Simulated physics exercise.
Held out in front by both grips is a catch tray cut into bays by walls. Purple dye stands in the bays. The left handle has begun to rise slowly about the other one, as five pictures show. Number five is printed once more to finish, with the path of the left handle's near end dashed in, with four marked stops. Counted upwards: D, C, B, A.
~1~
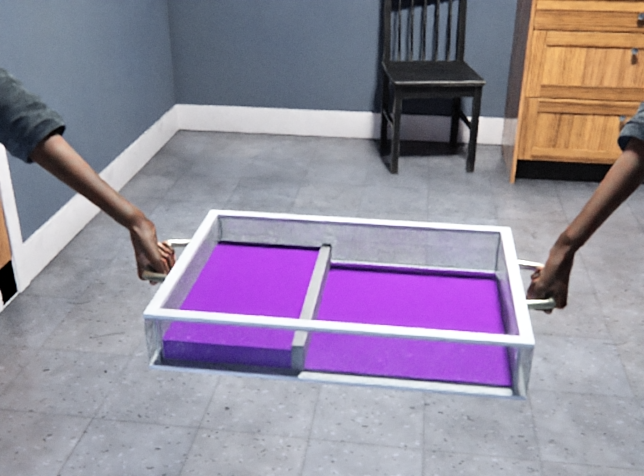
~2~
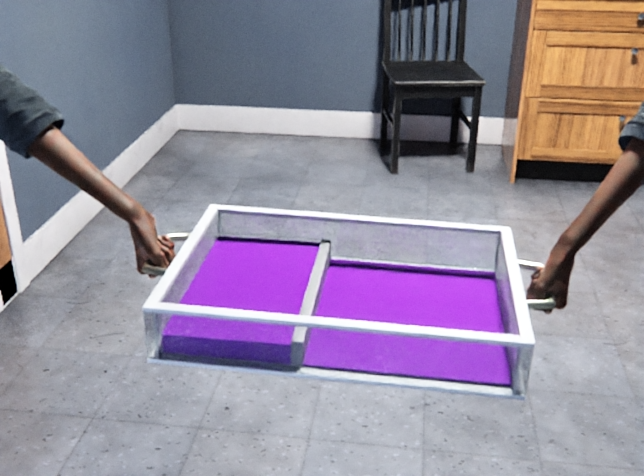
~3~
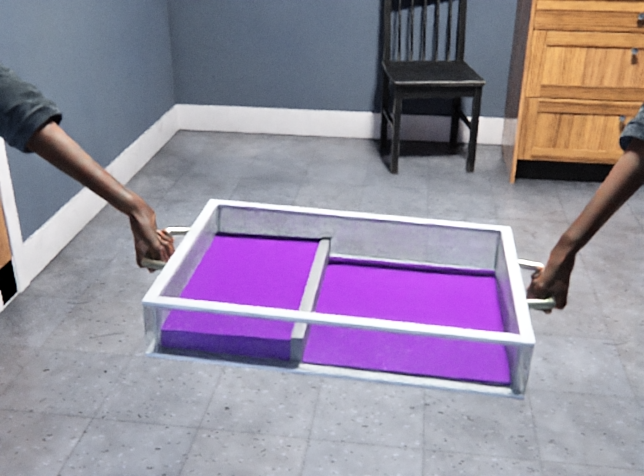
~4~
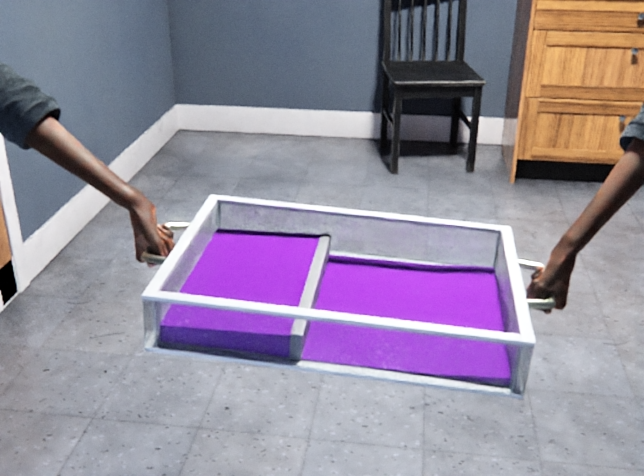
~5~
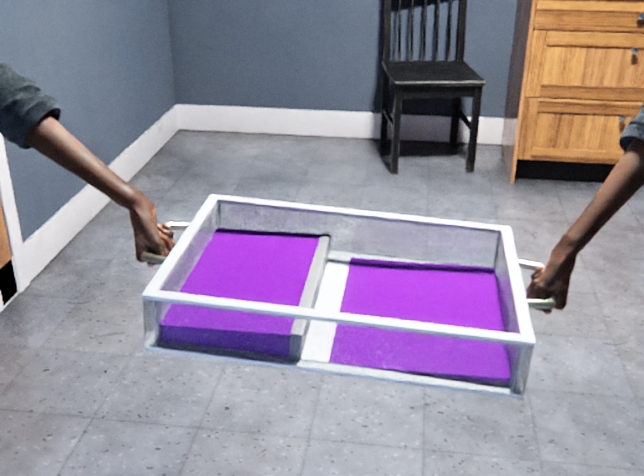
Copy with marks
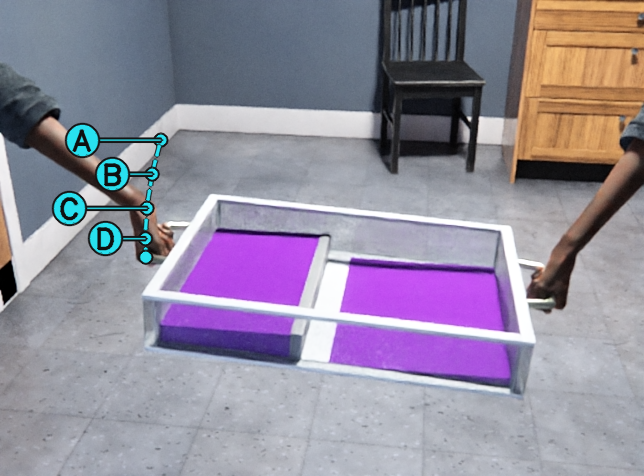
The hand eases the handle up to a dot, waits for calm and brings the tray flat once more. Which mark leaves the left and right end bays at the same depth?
Stop B does it best.
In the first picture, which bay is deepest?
The left bay.
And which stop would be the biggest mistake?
D.
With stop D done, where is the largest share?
That is the left bay.
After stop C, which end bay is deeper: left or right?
The left end bay.
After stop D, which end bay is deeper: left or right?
The left end bay.
In cyan, A at (160, 140); B at (152, 174); C at (147, 208); D at (145, 238).
If A is chosen, the right end bay stands a little deeper than the other; nothing spills.
If B is chosen, the two end bays stand about equally deep; nothing spills.
If C is chosen, the left end bay stands much deeper than the other; nothing spills.
If D is chosen, the left end bay stands much deeper than the other; nothing spills.
